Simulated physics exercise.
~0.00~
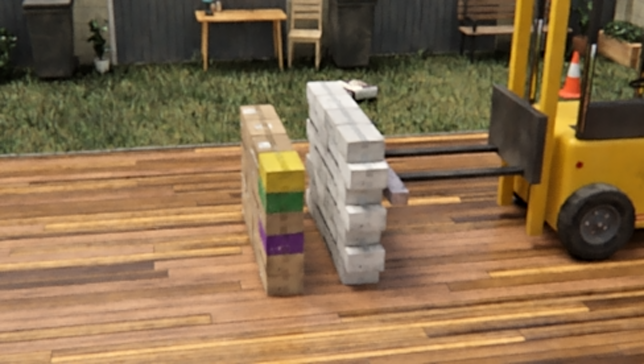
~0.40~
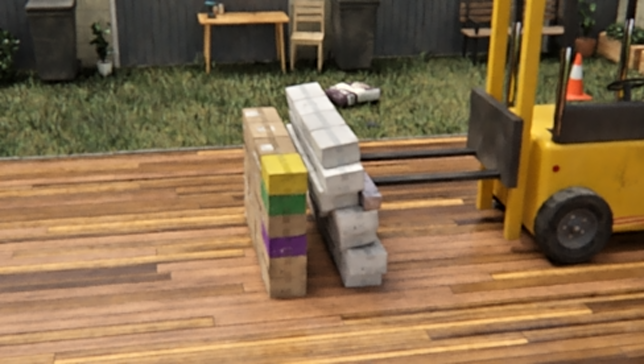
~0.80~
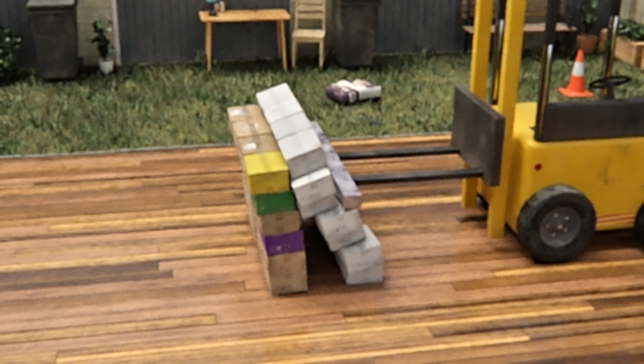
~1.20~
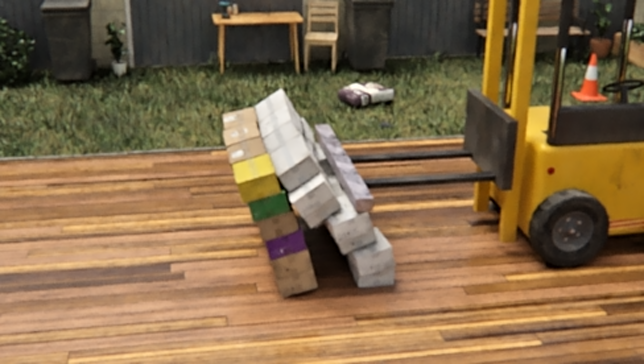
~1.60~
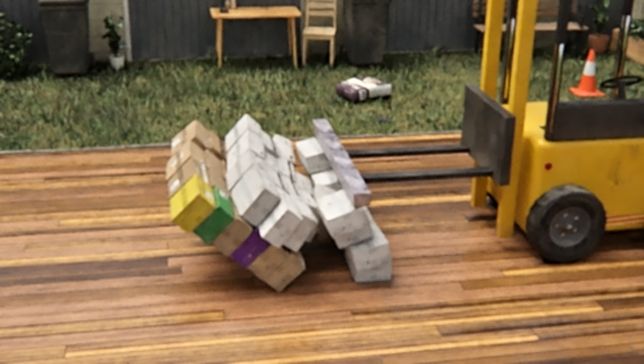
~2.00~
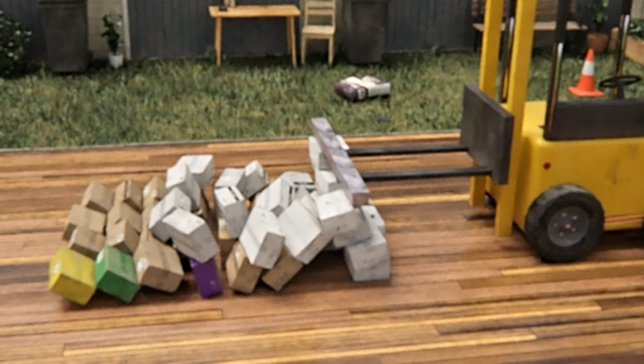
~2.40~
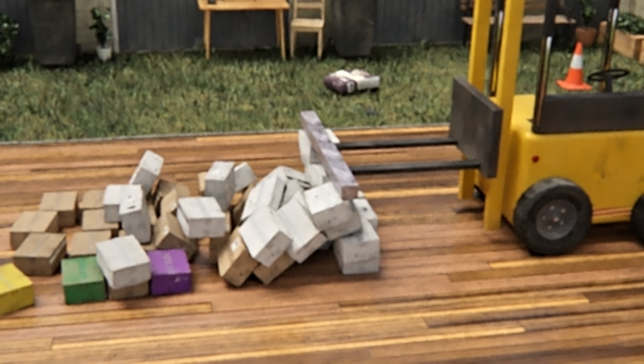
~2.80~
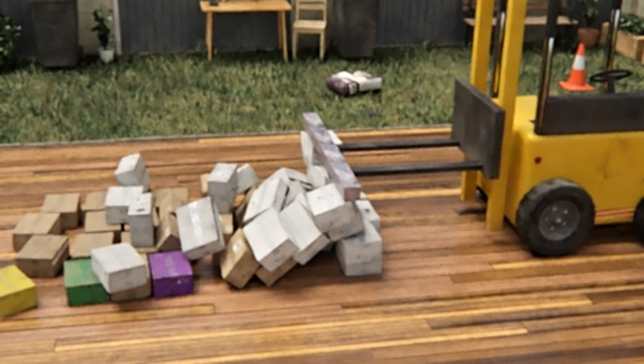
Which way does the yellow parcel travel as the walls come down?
It moves to the left, falling with the brown wall and ending up on the deck at the far left of the heap.
